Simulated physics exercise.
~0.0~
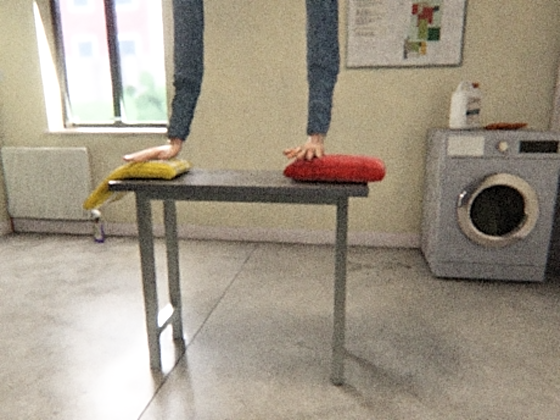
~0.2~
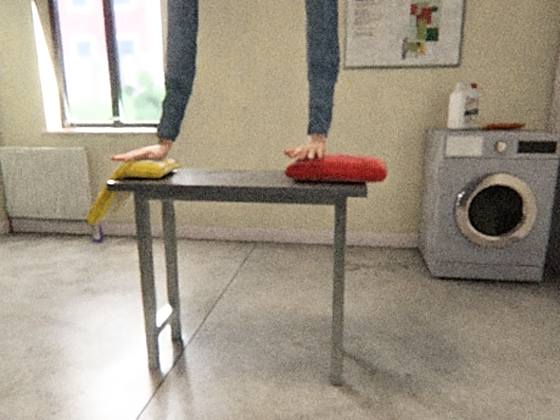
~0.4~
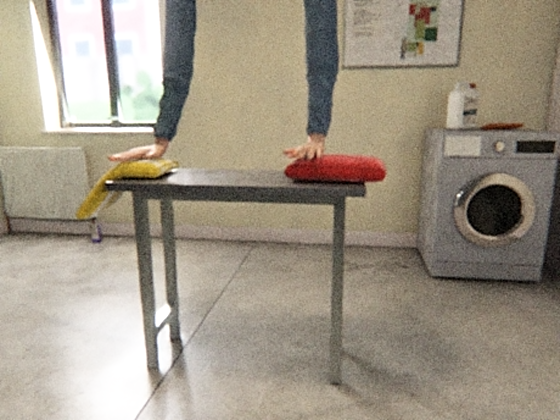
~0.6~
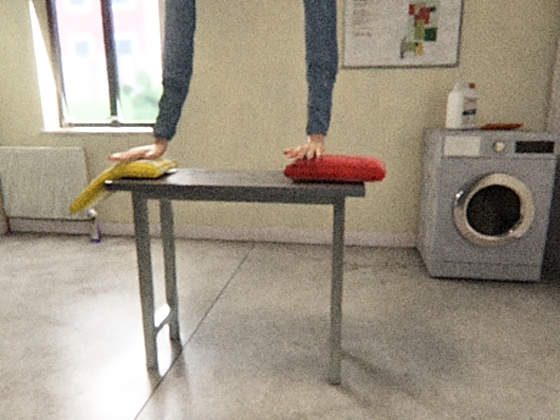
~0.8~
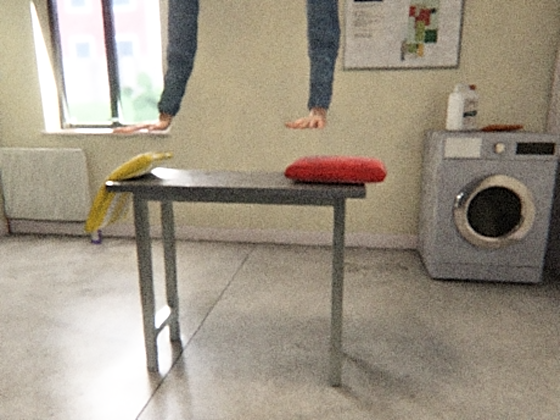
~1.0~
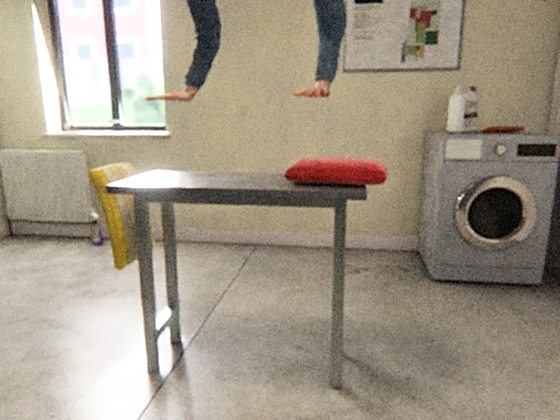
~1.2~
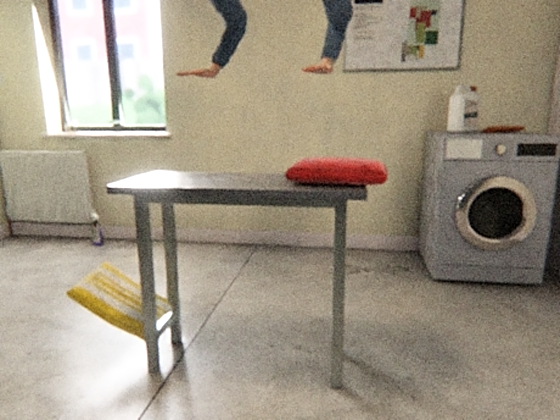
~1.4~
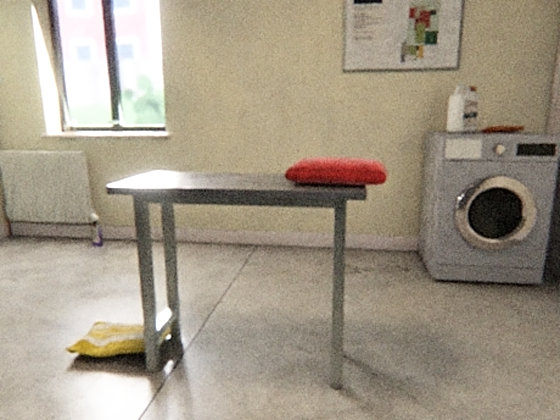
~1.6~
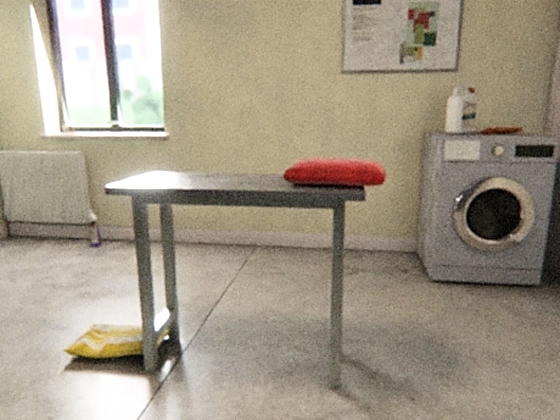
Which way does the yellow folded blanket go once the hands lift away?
The yellow folded blanket goes down, tipping off the left end of the table and dropping to the floor.
